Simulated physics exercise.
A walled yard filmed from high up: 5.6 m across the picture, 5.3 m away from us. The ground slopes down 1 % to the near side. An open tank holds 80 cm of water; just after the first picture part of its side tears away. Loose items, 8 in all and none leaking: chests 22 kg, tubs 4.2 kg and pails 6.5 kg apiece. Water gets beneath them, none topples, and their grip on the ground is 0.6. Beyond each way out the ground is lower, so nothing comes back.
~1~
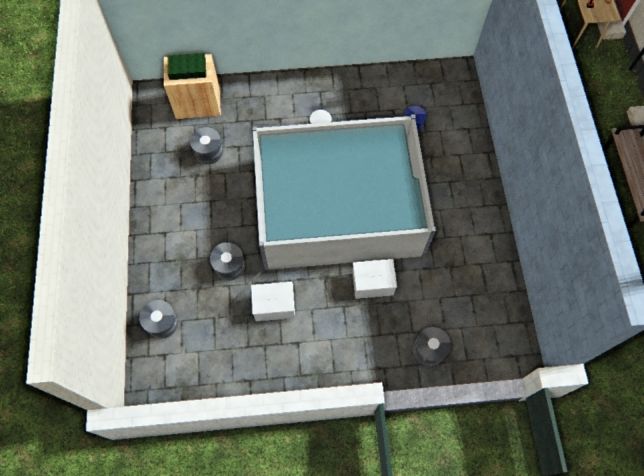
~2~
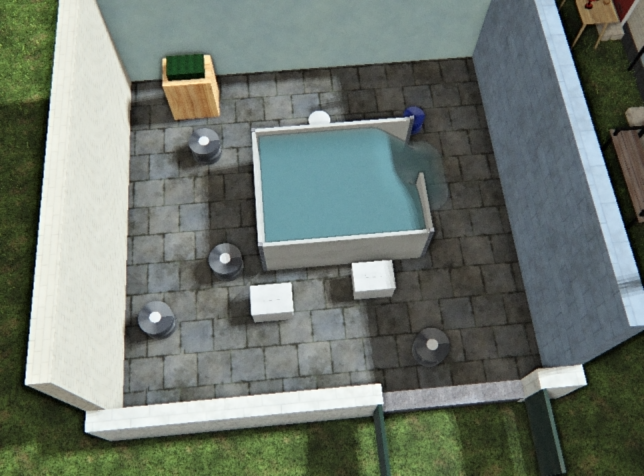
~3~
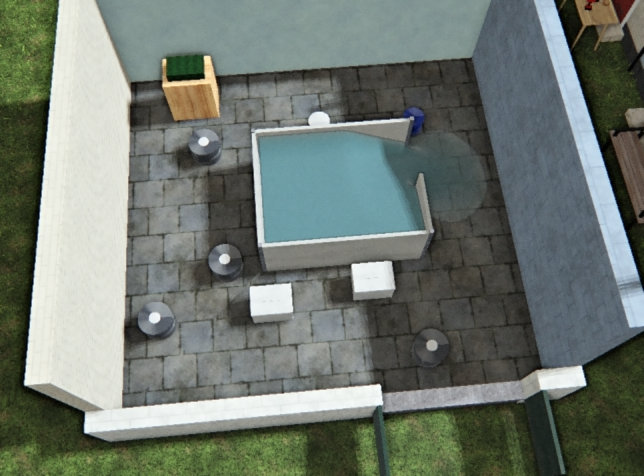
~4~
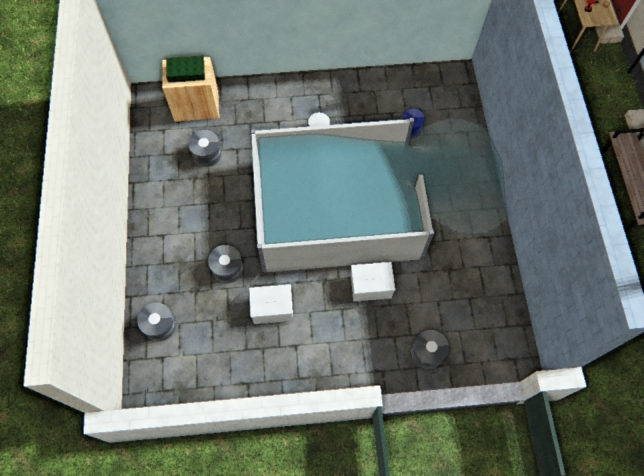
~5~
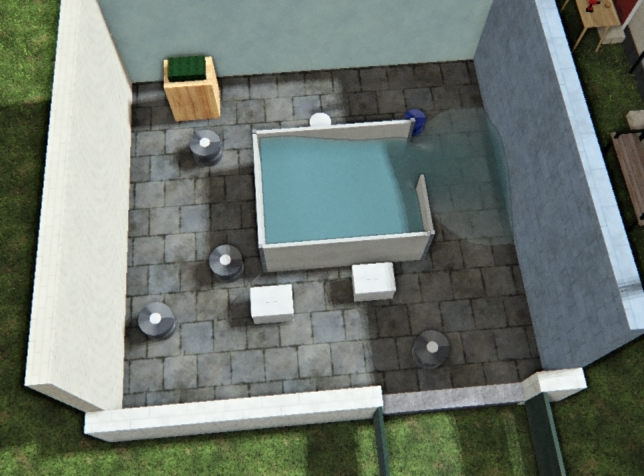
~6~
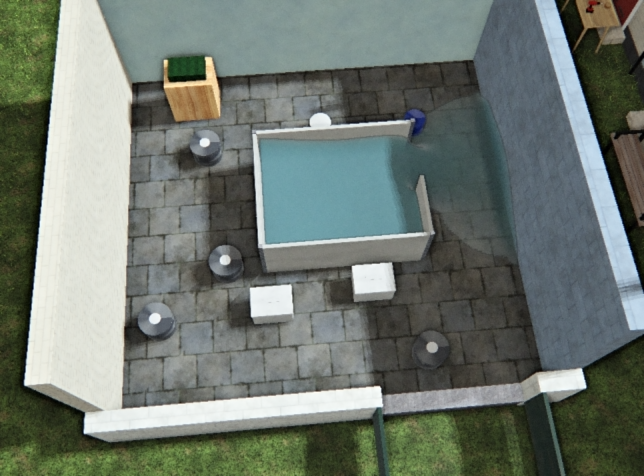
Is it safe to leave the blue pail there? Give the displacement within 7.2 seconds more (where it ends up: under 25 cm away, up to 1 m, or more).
Blue pail barely shifts.
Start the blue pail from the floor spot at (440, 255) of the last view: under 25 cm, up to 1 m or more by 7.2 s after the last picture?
It stays put.
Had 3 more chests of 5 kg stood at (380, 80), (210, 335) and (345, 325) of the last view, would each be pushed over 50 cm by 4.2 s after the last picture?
In that order: Over, under, short of it.
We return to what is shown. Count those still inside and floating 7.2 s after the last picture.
I count 3.
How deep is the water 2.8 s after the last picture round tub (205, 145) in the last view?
About 4 cm.
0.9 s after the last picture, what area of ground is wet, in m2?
About 10.5 m2.
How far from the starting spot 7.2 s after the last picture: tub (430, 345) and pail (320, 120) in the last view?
In turn: Washed out, 300 cm.
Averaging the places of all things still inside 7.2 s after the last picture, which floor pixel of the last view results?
Around (303, 277).
Then, 0.9 s after the last picture the blue pail is near (414, 117), 0.0 m from its start, aground; 0 of 8 are out; 0 afloat.
Then, 2.8 s after the last picture the blue pail is near (414, 117), 0.0 m from its start, aground; 1 of 8 are out; 1 afloat.
Then, 4.8 s after the last picture the blue pail is near (414, 117), 0.0 m from its start, aground; 1 of 8 are out; 2 afloat.
Then, 7.2 s after the last picture the blue pail is near (414, 117), 0.0 m from its start, aground; 1 of 8 are out; 3 afloat.
